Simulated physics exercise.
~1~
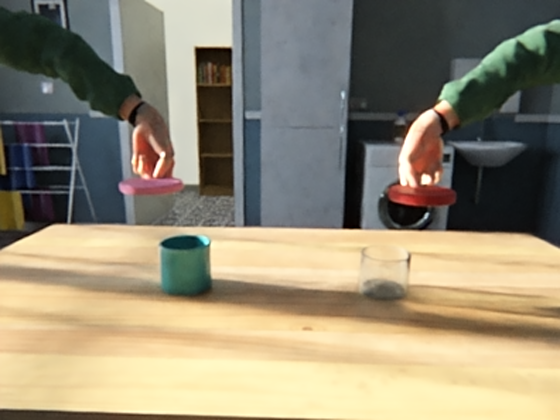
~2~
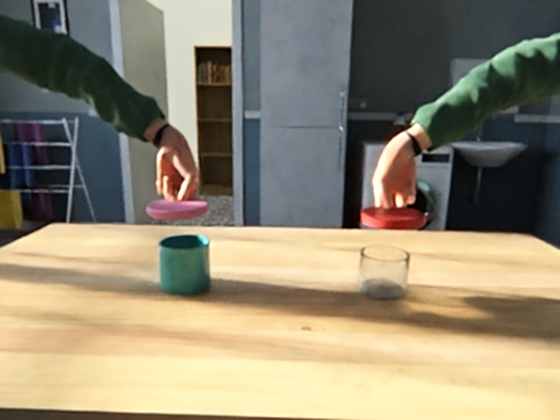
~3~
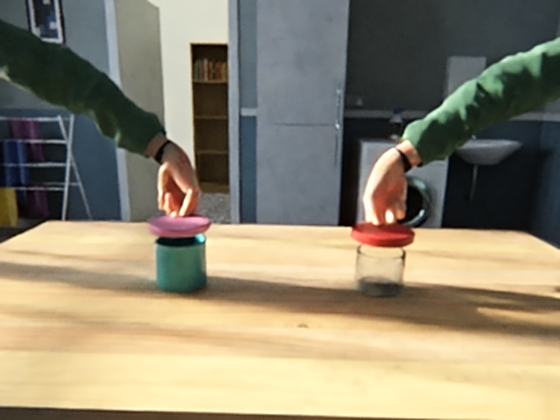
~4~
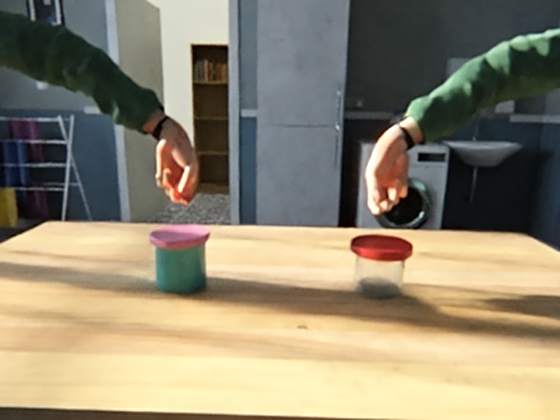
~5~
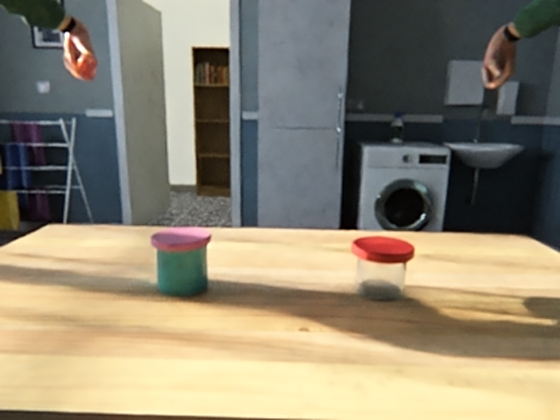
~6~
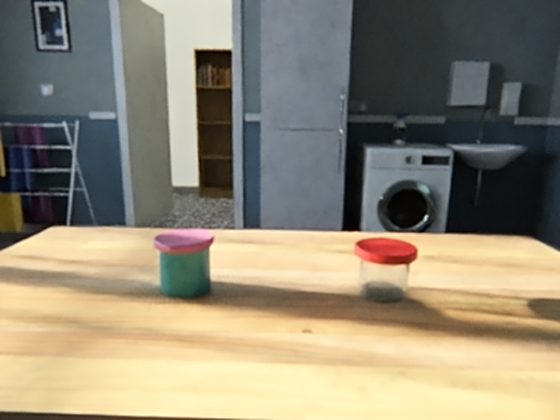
In this clip, two hands in green sleeves lower a pink coaster onto a teal beaker on the left and a red coaster onto a clear glass on the right, then let go and withdraw, leaving each coaster resting on the rim like a lid.
